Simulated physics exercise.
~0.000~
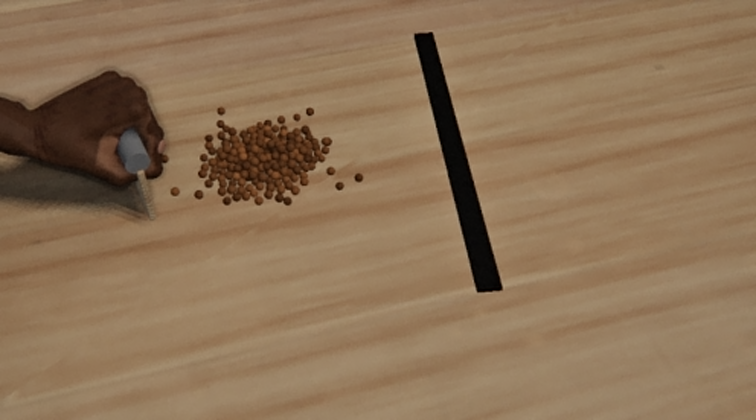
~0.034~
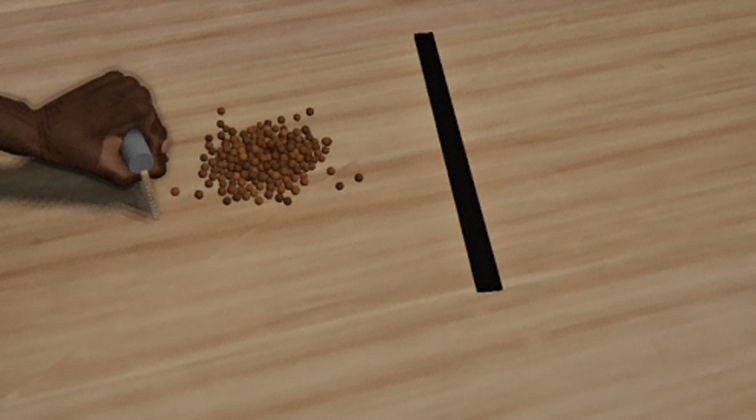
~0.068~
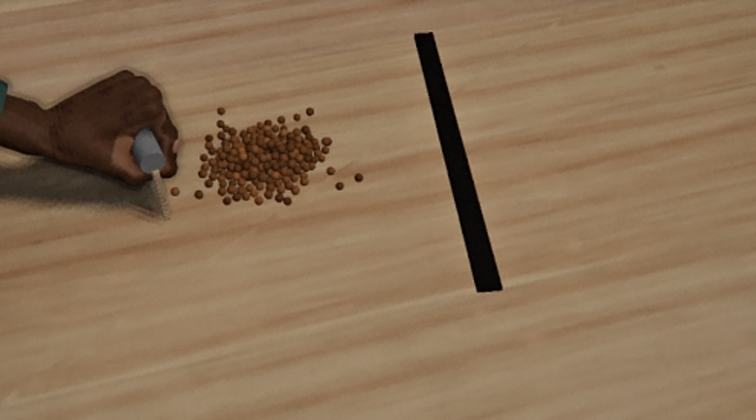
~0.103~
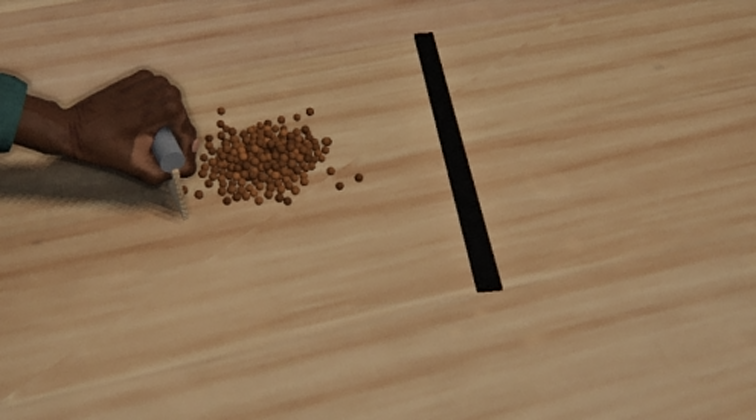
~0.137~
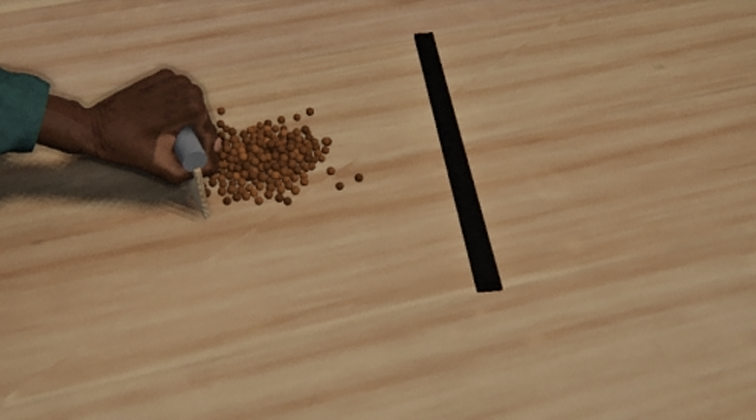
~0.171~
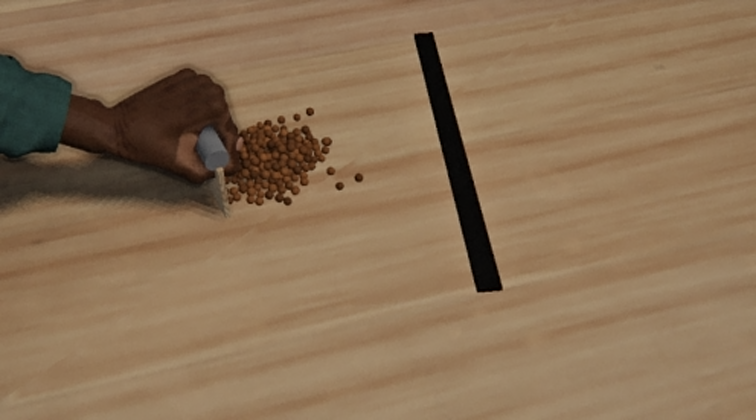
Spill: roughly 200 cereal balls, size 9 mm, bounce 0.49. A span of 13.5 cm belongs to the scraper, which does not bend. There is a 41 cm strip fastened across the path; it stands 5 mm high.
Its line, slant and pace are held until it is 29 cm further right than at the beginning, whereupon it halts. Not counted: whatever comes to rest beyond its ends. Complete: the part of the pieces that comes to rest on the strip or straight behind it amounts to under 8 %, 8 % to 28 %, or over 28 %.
It amounts to 8 % to 28 %.
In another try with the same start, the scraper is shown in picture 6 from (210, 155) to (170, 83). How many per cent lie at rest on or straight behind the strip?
Result: Exceeds 5.
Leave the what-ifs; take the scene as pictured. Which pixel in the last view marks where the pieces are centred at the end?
About (411, 115).
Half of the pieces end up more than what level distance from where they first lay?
That works out to about 18 centimetres.
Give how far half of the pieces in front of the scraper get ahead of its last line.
That comes to about 4 centimetres.
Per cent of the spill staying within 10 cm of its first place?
About 25 %.
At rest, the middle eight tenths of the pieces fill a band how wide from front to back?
It covers around 18 cm.
After 0.39 s, scraper 21 cm from its start, spill 17 cm wide; elsewhere 100 %.
Then, at 0.61 s, scraper 30 cm from its start, spill 23 cm wide; on or straight behind the strip 15 %, elsewhere 85 %.
Then, at 0.79 s, scraper 30 cm from its start, spill 25 cm wide; on or straight behind the strip 25 %, elsewhere 75 %.
At rest (1.3 s), on or straight behind the strip 25 %, elsewhere 75 %.
